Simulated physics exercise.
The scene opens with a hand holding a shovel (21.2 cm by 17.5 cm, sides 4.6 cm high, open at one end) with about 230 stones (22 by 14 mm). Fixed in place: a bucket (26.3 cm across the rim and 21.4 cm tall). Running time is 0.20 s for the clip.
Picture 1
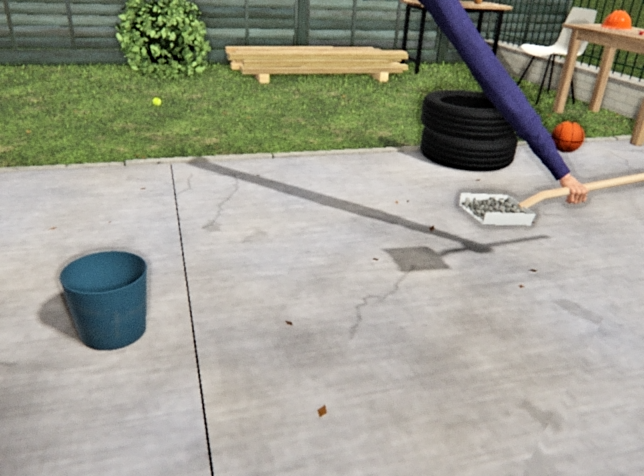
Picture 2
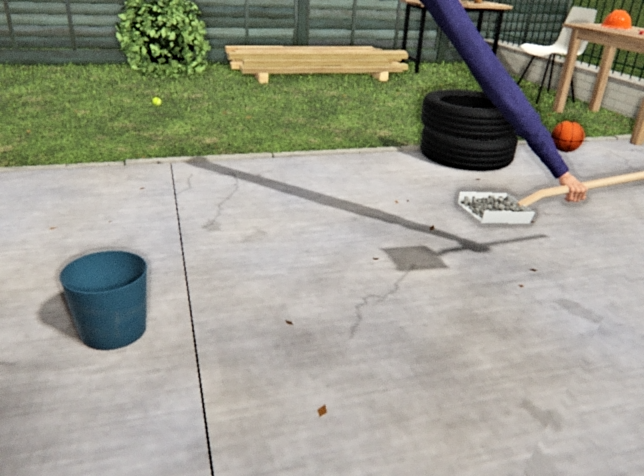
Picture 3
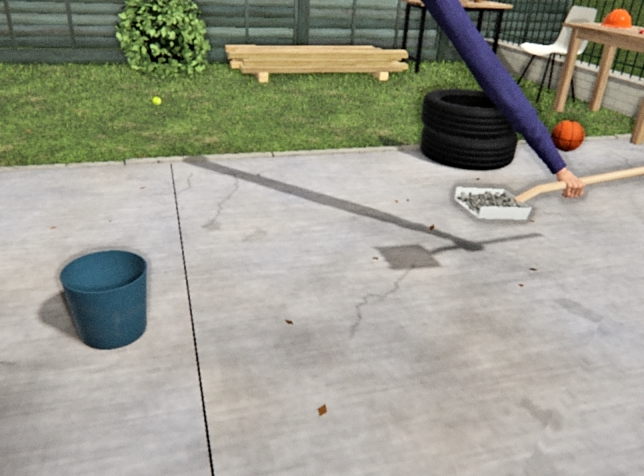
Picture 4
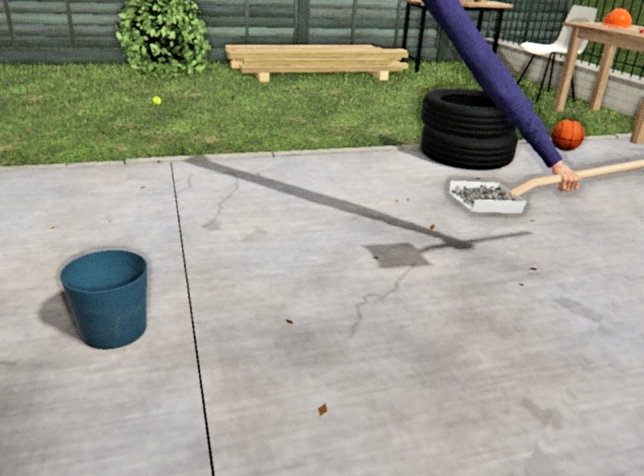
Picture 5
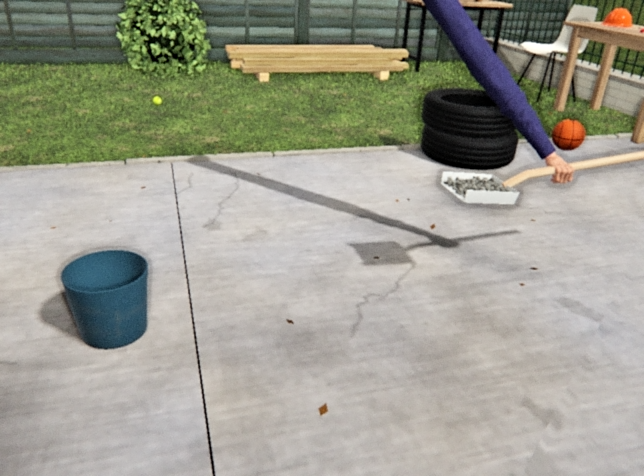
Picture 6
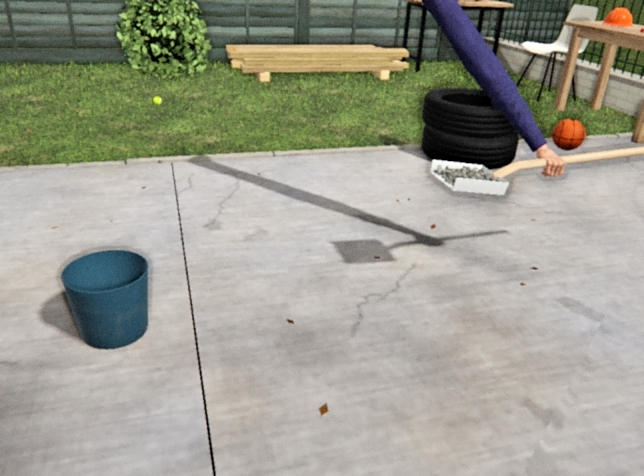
A hand at the end of a purple sleeve holds a wooden-handled shovel loaded with small grey stones above a concrete patio, moving it a short way left and slightly upward, while a blue bucket at left stays still.
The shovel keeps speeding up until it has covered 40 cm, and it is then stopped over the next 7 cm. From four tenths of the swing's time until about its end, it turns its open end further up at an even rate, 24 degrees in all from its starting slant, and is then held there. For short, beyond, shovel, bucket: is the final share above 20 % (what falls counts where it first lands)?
One by one: Short: Beats a fifth; beyond: Stays at a fifth or less; shovel: Stays at a fifth or less; bucket: Beats a fifth.
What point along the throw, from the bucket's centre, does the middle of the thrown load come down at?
Offset: Approx. 5 cm short.
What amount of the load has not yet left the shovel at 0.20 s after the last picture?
About 5 %.
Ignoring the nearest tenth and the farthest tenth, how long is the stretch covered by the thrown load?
I'd put it at about 35 cm.
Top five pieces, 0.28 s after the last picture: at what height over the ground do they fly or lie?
Top five pieces, height: About 80 cm.
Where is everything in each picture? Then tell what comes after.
In the first picture, shovel at (511, 215); tilt 6 degrees; moved 0.0 cm; low side right; open edge at (470, 214); middle of the load at (496, 208); bucket at (104, 271).
In the second picture, shovel at (510, 213); tilt 6 degrees; moved 0.8 cm; low side right; open edge at (469, 212); middle of the load at (495, 206).
In the third picture, shovel at (506, 209); tilt 6 degrees; moved 3.3 cm; low side right; open edge at (465, 208); middle of the load at (493, 202).
In the fourth picture, shovel at (501, 202); tilt 6 degrees; moved 7.4 cm; low side right; open edge at (460, 201); middle of the load at (487, 192).
In the fifth picture, shovel at (493, 193); tilt 7 degrees; moved 13.2 cm; low side right; open edge at (451, 192); middle of the load at (482, 187).
In the sixth picture, shovel at (483, 182); tilt 9 degrees; moved 20.5 cm; low side right; open edge at (441, 181); middle of the load at (469, 174); bucket at (106, 270).
Then, 0.11 s after the last picture, tilt 24 degrees; shovel 95 %, in the air 5 %; middle of all pieces near (422, 139).
Then, 0.20 s after the last picture, tilt 30 degrees; shovel 5 %, in the air 95 %; middle of all pieces near (373, 118).
Then, 0.28 s after the last picture, tilt 30 degrees; in the air 100 %; middle of all pieces near (327, 116).
Then, 0.36 s after the last picture, tilt 30 degrees; in the air 100 %; middle of all pieces near (278, 134).
In the end, short 50 %, beyond 0 %, shovel 0 %, bucket 50 %.
